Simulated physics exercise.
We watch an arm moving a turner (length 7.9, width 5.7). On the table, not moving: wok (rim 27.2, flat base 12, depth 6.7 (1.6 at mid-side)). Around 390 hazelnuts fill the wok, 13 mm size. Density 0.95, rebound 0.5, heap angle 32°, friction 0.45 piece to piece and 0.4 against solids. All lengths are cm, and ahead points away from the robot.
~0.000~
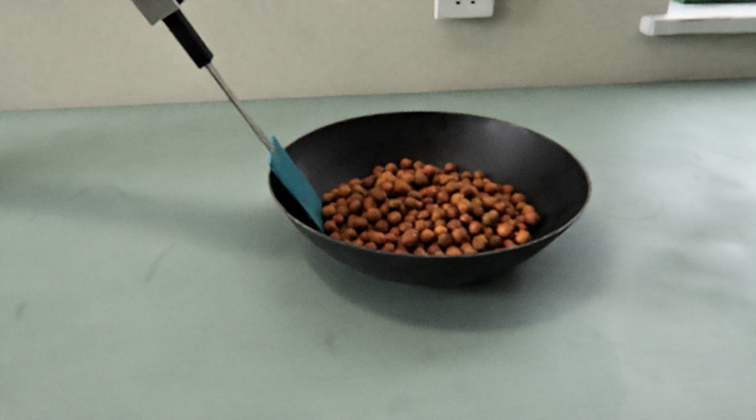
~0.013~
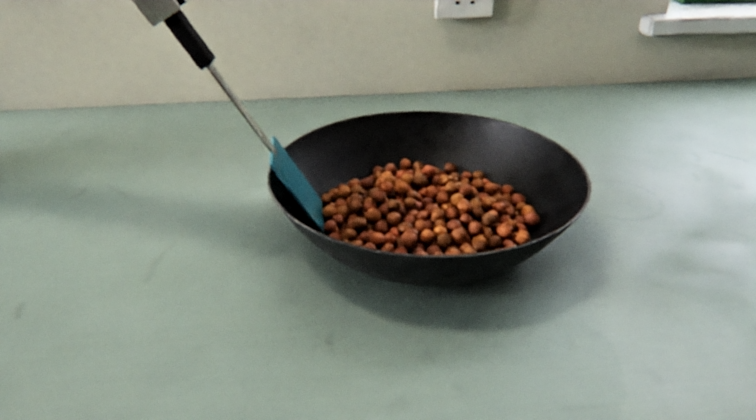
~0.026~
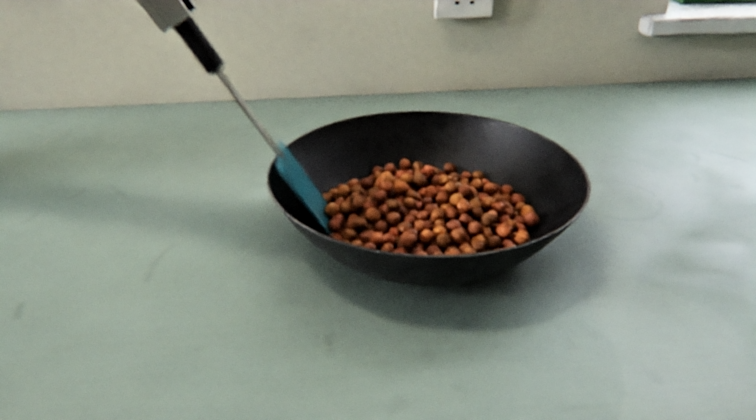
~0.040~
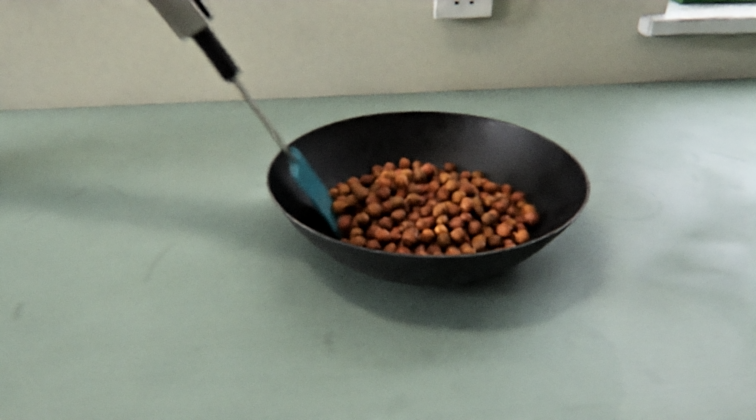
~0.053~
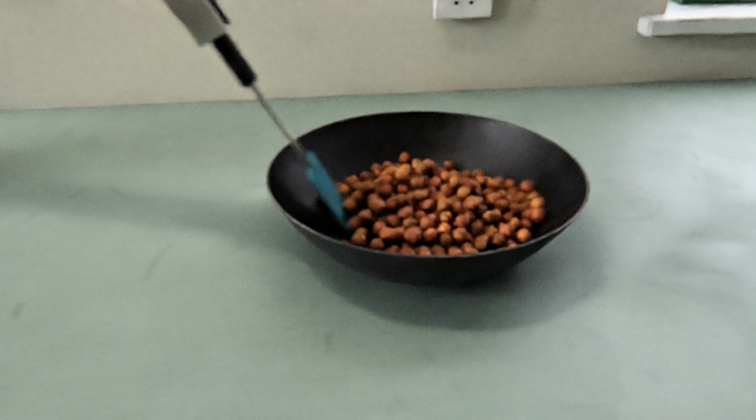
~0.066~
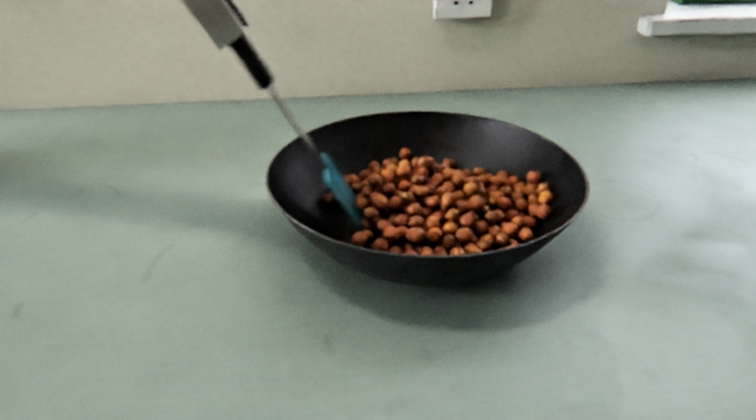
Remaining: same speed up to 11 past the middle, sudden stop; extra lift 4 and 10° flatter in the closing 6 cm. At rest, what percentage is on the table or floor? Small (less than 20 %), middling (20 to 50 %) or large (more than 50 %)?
On the table or floor the share is middling, 20 to 50 %.
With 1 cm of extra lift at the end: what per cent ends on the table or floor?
Some 30 per cent.
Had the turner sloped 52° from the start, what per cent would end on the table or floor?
In that case some 25 per cent.
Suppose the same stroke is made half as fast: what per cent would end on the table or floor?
It would be near 15 per cent.
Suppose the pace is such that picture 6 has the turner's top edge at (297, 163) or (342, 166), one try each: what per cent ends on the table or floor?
Some 15 and 30 per cent.
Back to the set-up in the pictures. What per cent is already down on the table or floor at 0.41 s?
Roughly 5 per cent.
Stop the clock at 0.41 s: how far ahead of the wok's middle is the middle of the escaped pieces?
About 24 cm.
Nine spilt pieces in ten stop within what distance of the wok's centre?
About 70 cm.
After 0.12 s, sloping 61°, highest piece 7 above the table; 387 in the wok.
After 0.18 s, sloping 59°, highest piece 8 above the table; 387 in the wok.
After 0.41 s, sloping 51°, highest piece 25 above the table; 282 in the wok, 19 on the table or floor, 86 on the blade or in flight.
After 1.46 s, sloping 51°, highest piece 5 above the table; 282 in the wok, 105 on the table or floor.
In the end, 282 in the wok, 105 on the table or floor. That is 27 % on the table or floor.
